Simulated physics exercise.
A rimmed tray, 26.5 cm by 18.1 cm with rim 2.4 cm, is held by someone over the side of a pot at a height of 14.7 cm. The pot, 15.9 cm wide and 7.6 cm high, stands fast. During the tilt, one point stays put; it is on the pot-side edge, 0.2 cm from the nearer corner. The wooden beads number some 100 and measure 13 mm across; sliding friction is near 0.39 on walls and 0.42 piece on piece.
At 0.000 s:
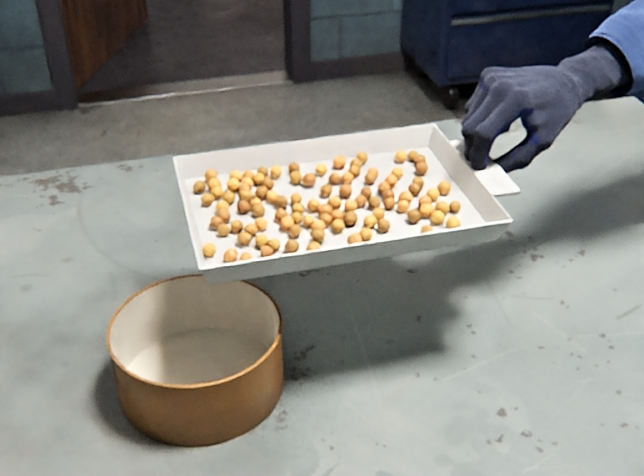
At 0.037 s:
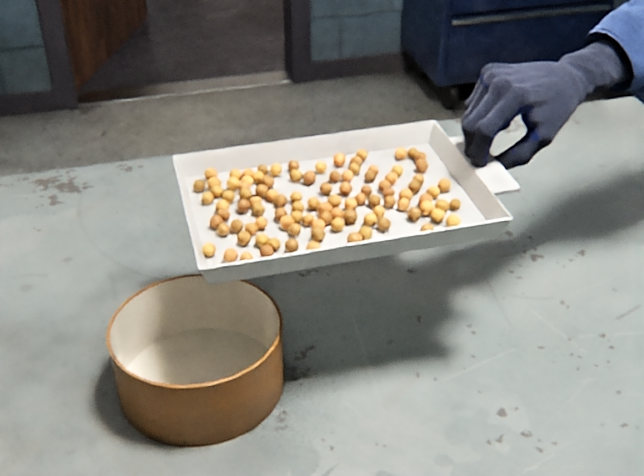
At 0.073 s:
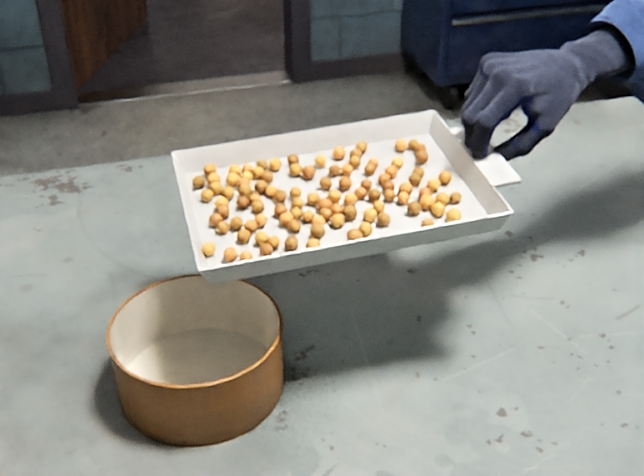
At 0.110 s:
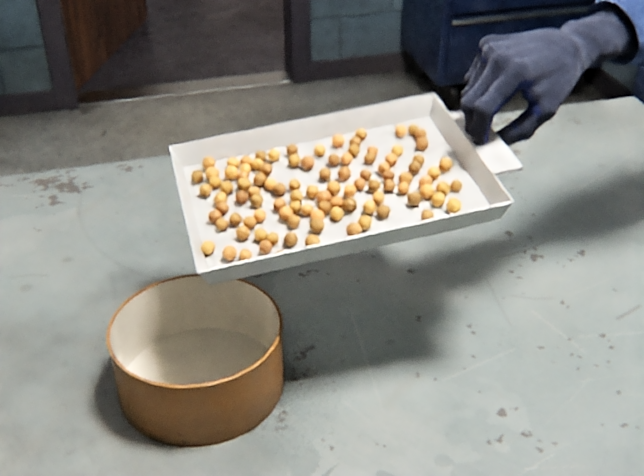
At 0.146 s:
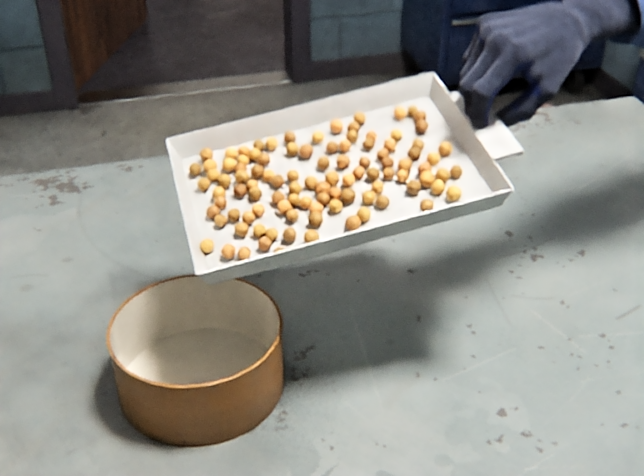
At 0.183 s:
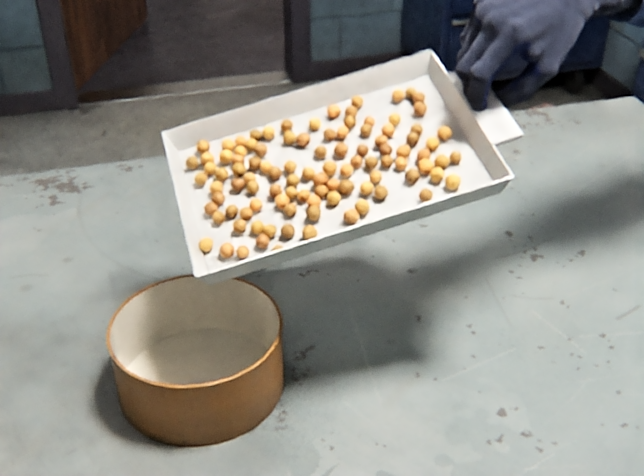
A white rimmed tray scattered with small tan and yellow wooden beads is held above a grey, scuffed tabletop in a workshop-like room, seen from slightly above by a still camera. A dark-gloved hand in a blue sleeve grips its right end, and a round brown pot with a pale inside stands below left. The hand raises that end, slanting the tray down leftward, while the pot stays still.
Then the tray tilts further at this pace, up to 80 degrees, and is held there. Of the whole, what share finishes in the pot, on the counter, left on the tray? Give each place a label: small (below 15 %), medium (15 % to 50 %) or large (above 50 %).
Shares by place: Pot medium, counter large, tray small.
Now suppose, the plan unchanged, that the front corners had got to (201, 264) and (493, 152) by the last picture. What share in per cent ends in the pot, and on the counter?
The pot gets 55 and the counter 45.
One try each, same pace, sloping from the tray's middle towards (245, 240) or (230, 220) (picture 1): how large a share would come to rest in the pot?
That would be close to 65 per cent and then close to 45 per cent.
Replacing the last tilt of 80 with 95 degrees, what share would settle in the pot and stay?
Roughly 25 %.
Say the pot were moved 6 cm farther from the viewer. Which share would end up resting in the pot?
Expect something close to 0 per cent.
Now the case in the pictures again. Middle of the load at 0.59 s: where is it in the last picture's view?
At that time the load is centred around (213, 230).
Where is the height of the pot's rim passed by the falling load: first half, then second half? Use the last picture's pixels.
Around (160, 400), then (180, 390).
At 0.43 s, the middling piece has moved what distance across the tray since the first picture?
Displacement on the tray: Roughly 5 cm.
After 0.43 s, tilt 49 degrees; the tray holds 100 %, the pot 0 %.
After 0.59 s, tilt 70 degrees; the tray holds 95 %, the pot 0 %.
After 0.87 s, tilt 80 degrees; the tray holds 20 %, the pot 15 %.
At rest (2.2 s), pot 35 %, counter 65 %, tray 0 %.
